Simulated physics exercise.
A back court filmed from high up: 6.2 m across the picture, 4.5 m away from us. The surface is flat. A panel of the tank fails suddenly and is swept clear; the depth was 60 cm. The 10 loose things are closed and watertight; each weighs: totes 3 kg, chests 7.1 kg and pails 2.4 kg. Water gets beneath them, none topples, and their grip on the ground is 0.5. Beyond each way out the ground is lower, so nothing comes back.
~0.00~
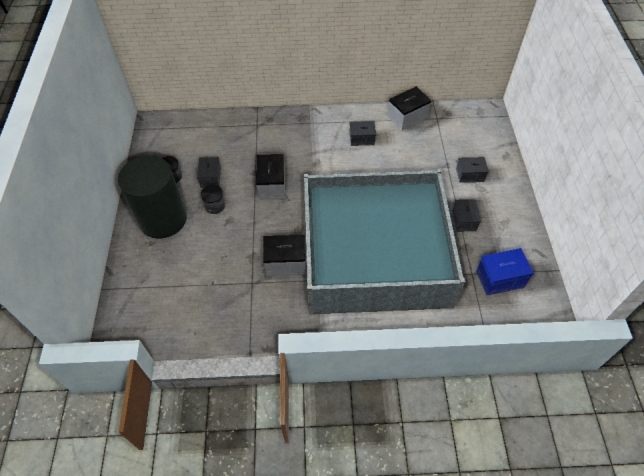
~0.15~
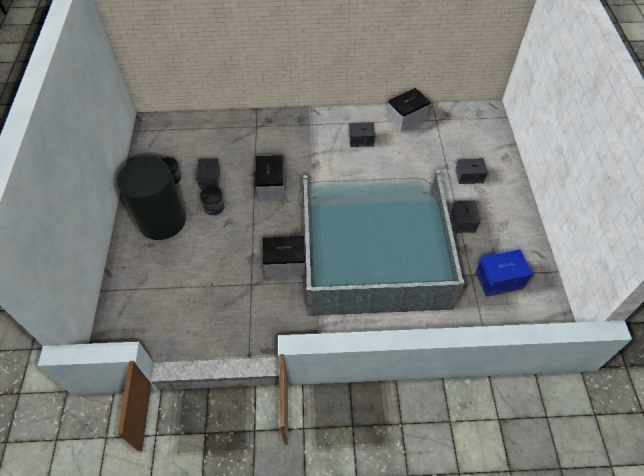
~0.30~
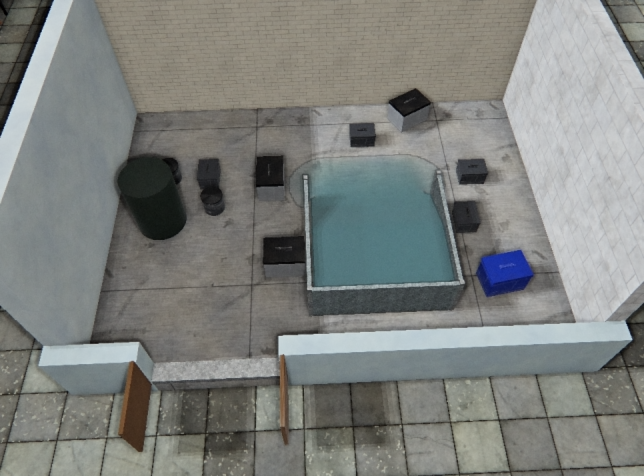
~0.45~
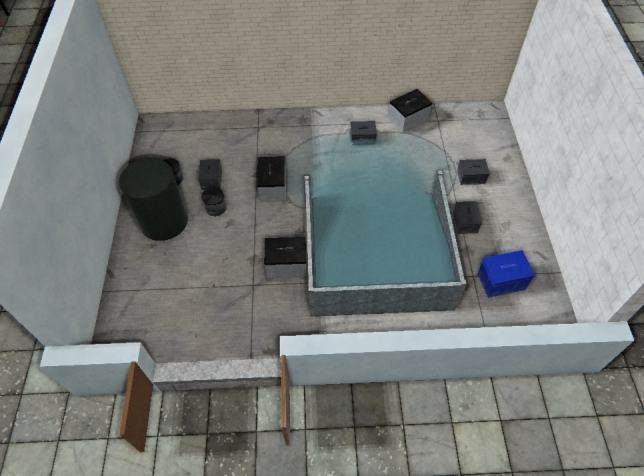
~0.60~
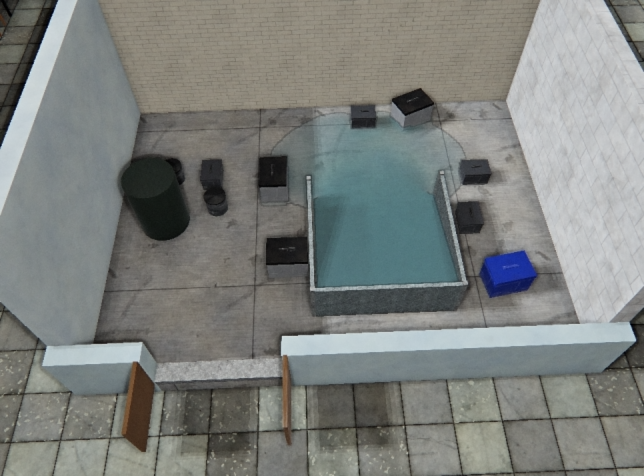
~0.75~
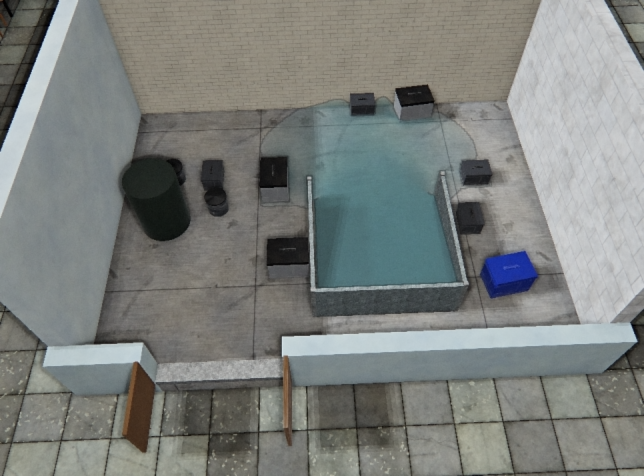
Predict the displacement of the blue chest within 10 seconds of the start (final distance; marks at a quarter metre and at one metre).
Blue chest gets carried off.
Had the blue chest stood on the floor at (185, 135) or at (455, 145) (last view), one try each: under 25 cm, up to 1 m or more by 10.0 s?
In that order: It travels far; it ends far away.
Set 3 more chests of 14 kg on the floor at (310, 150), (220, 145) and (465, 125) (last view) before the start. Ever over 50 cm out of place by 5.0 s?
In that order: Over, past it, over.
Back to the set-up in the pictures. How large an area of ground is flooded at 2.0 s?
Roughly 13 m2.
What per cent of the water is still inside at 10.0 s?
Some 90 per cent remains.
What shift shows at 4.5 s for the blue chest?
About 80 cm.
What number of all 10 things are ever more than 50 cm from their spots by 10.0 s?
That makes 10.
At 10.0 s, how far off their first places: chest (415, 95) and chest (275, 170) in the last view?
In that order: 400 cm, 250 cm.
After 2.0 s the blue chest is near (512, 267), 0.0 m from its start, aground; 0 of 10 are out; 2 afloat.
After 4.5 s the blue chest is near (500, 317), 0.8 m from its start, afloat; 0 of 10 are out; 6 afloat.
After 7.0 s the blue chest is near (253, 322), 3.4 m from its start, afloat; 0 of 10 are out; 10 afloat.
After 10.0 s the blue chest is near (169, 262), 4.5 m from its start, afloat; 2 of 10 are out; 8 afloat.
